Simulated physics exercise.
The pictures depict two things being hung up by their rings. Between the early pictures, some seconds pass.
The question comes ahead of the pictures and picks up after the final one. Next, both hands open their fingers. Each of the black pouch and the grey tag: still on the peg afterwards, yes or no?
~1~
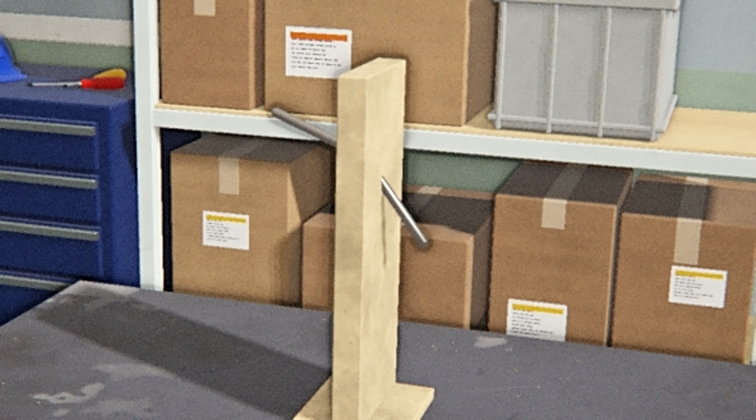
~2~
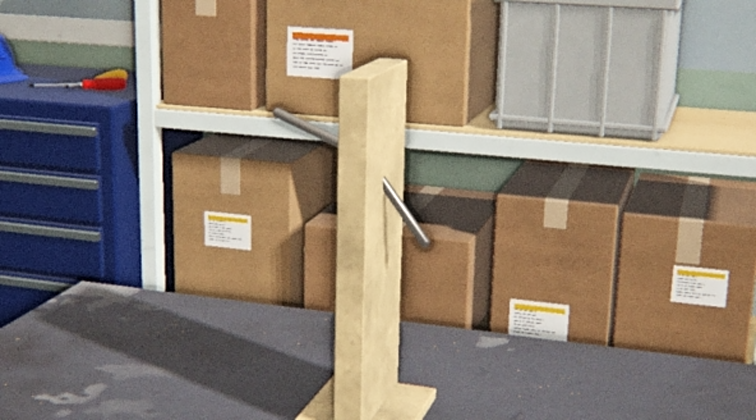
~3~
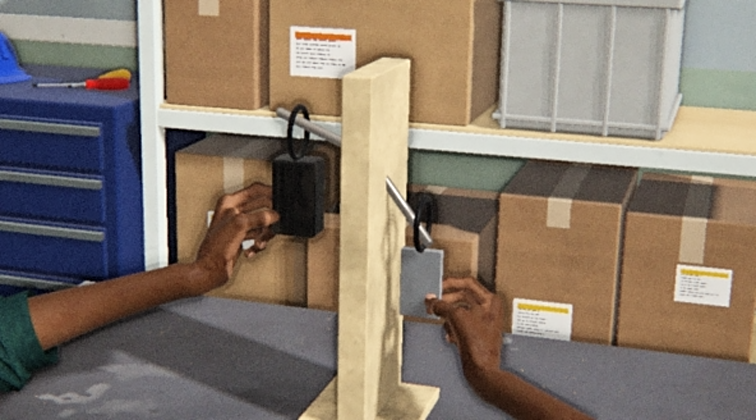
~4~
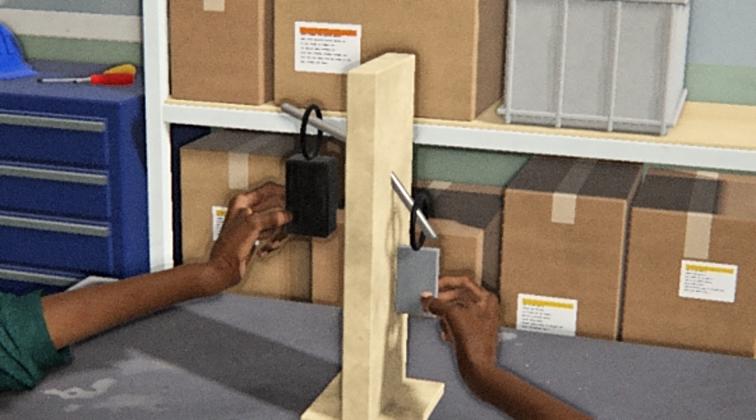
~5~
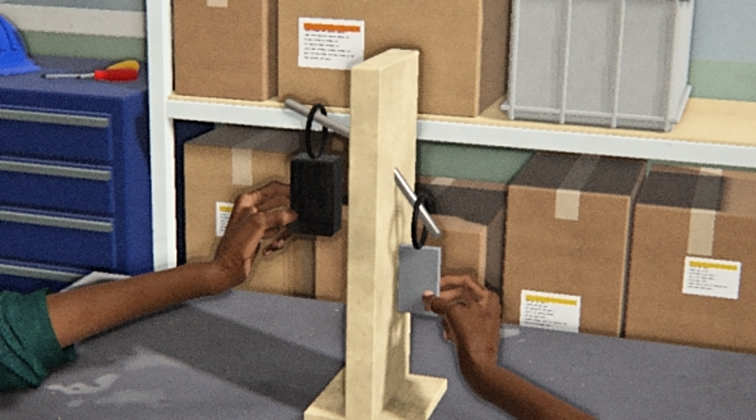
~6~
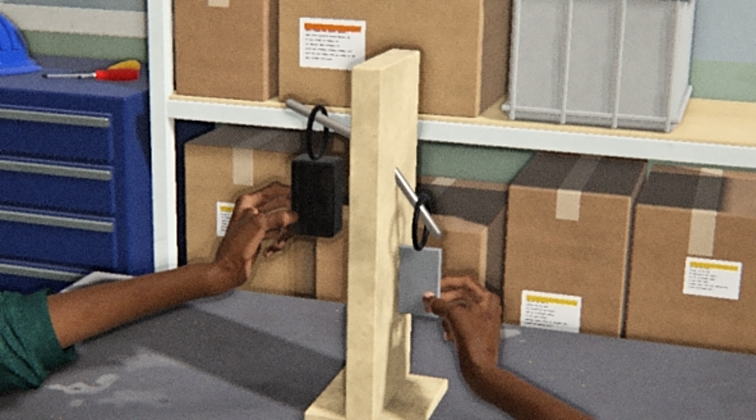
Answers - the black pouch: Yes; the grey tag: No.
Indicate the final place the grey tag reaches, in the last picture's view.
(529, 413).
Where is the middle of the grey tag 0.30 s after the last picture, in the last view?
Somewhere near (487, 370) in the last view.
Then, 0.18 s after the last picture, black pouch at rest near (317, 171); grey tag falling near (439, 314).
Then, 0.30 s after the last picture, black pouch at rest near (317, 171); grey tag falling near (486, 370).
At rest, the black pouch stays on its peg, near (317, 171); the grey tag falls off, near (529, 413).
